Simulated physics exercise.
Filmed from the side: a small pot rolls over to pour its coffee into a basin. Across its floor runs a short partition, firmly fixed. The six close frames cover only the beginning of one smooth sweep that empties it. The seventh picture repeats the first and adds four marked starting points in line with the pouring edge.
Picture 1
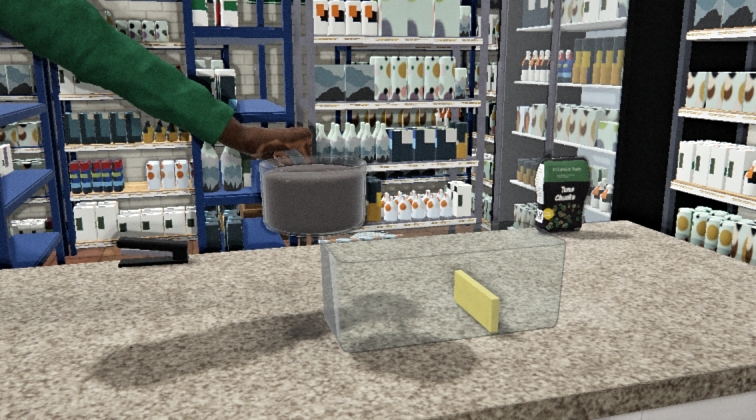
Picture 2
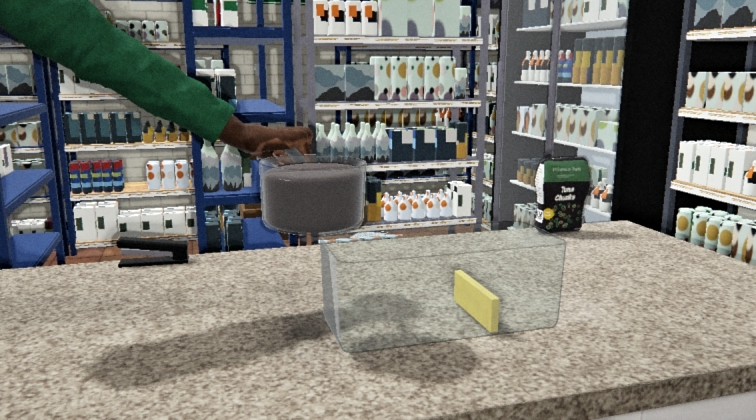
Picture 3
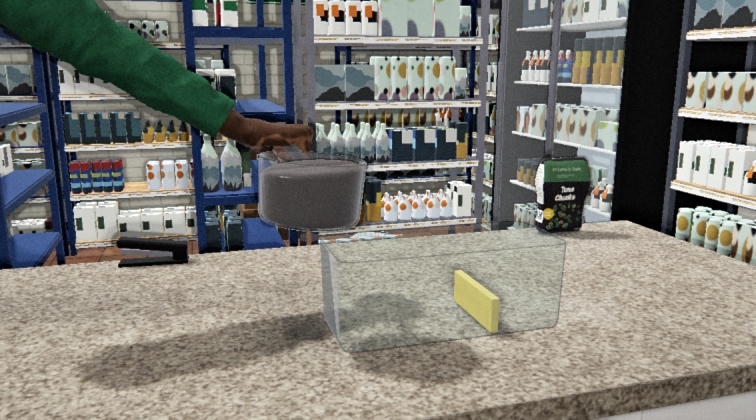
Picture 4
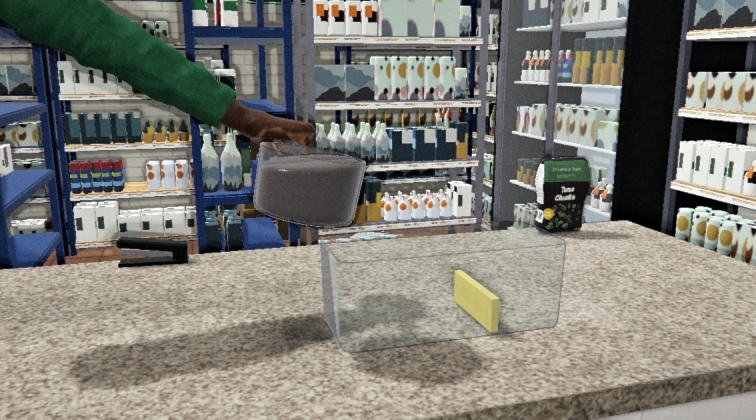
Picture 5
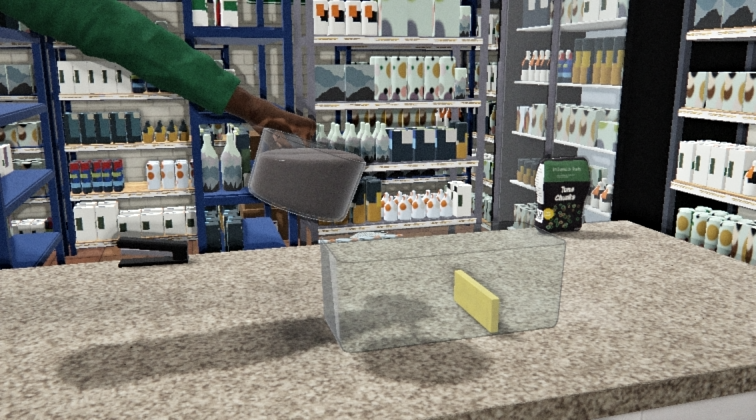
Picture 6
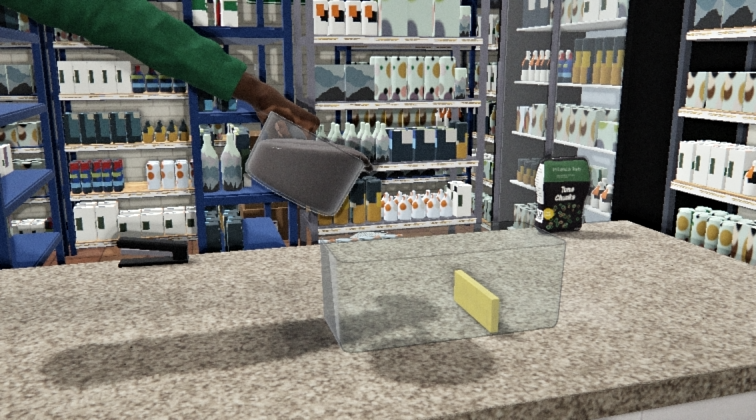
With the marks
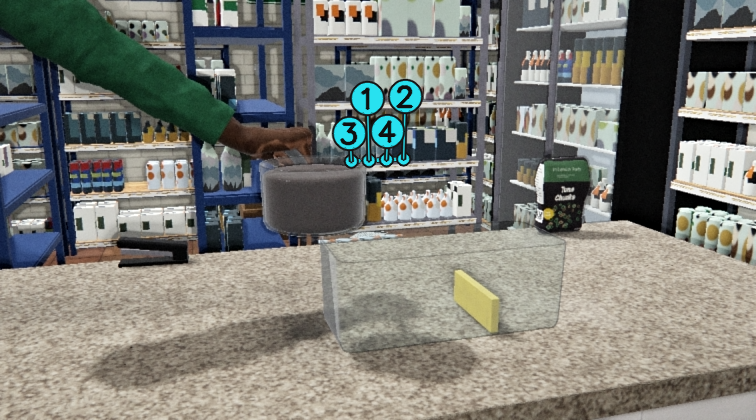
A small grey pot, gripped by a hand in a green sleeve, stayed level above a clear basin with a yellow partition, then tilted steadily to the right until coffee just crossed its lip.
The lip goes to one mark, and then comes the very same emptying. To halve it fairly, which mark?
2.
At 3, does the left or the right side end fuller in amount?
The left one.
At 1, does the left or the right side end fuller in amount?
The left one.
On the marked copy, 1 at (369, 160); 2 at (403, 159); 3 at (351, 161); 4 at (386, 159).
Choosing 1, about 89 % ends left of the wall and 6 % right of it; 5 % is lost outside.
Choosing 2, about 49 % ends left of the wall and 49 % right of it.
Choosing 3, about 91 % ends left of the wall and 8 % right of it.
Choosing 4, about 71 % ends left of the wall and 27 % right of it.
